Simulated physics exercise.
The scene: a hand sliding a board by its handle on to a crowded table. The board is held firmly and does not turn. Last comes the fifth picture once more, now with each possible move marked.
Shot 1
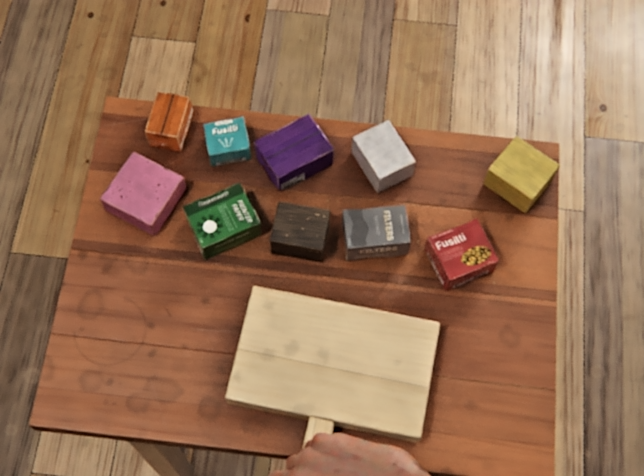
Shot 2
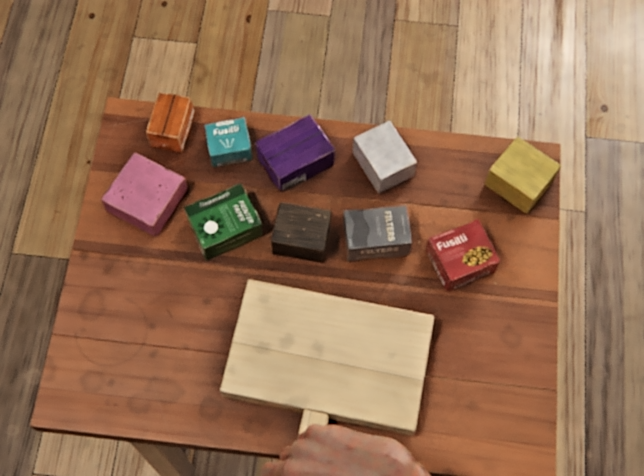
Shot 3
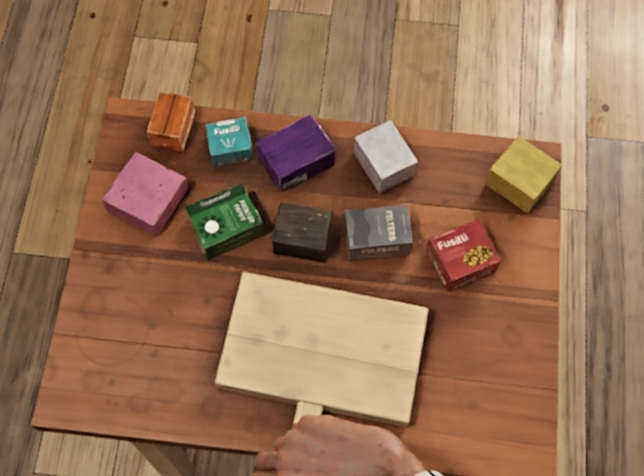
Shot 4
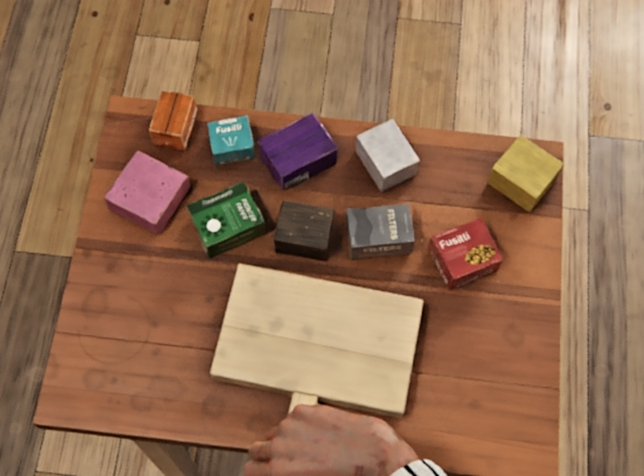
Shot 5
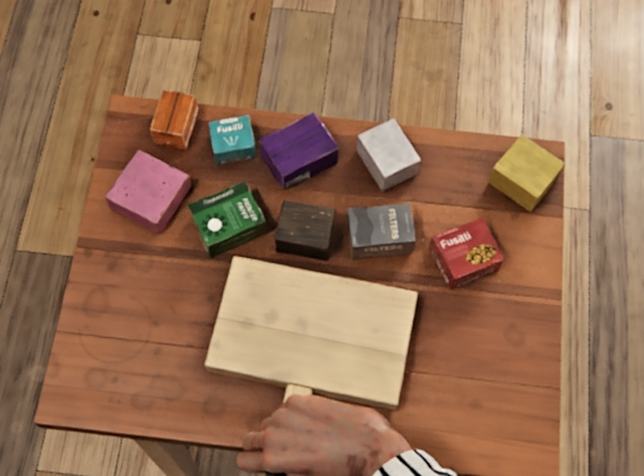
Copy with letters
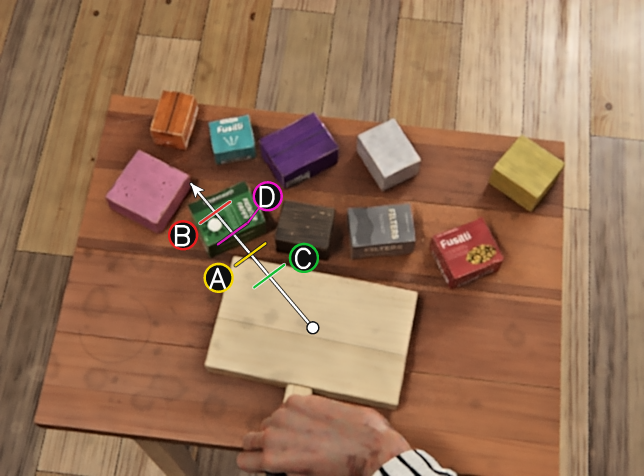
A hand gripping the short handle of a pale wooden board slides it slowly and steadily away, up and slightly left across a reddish-brown wooden table, without turning it, as a striped cuff comes into view. Small boxes and blocks crowd the far side: orange, turquoise, purple, white and yellow behind pink, green, black, grey and red. The steady view looks down on the table above a plank floor.
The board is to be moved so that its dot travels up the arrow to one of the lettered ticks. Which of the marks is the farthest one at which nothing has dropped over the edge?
The farthest safe stop is B.
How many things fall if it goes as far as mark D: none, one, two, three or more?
In all, none.
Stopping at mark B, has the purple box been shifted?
By then, yes.
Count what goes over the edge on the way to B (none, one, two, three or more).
The count is none.
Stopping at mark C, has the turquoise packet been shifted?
By then, no.
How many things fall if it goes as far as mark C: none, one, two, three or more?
The count is none.
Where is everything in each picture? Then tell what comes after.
In the first frame, grey box (376, 233); turquoise packet (227, 142); black block (300, 232).
In the second frame, board (329, 352); red packet (463, 255).
In the third frame, board (324, 344); pink block (146, 194).
In the fourth frame, board (318, 336); white block (387, 155).
In the fifth frame, board (313, 328); green box (228, 219); grey box (380, 231); turquoise packet (232, 140).
On the marked copy, A at (251, 254); B at (215, 213); C at (269, 276); D at (233, 233); the arrow from (313, 328) to (191, 184); the white dot at (313, 328).
With B. Early on, board (276, 288); green box (222, 197); black block (304, 216).
Further on, board (240, 245); turquoise packet (235, 129); purple box (301, 135).
At the end, board (216, 218); turquoise packet (237, 108); purple box (300, 119); nothing has fallen.
As for the rest, A is safe but short; C is safe but short; D is safe but short.
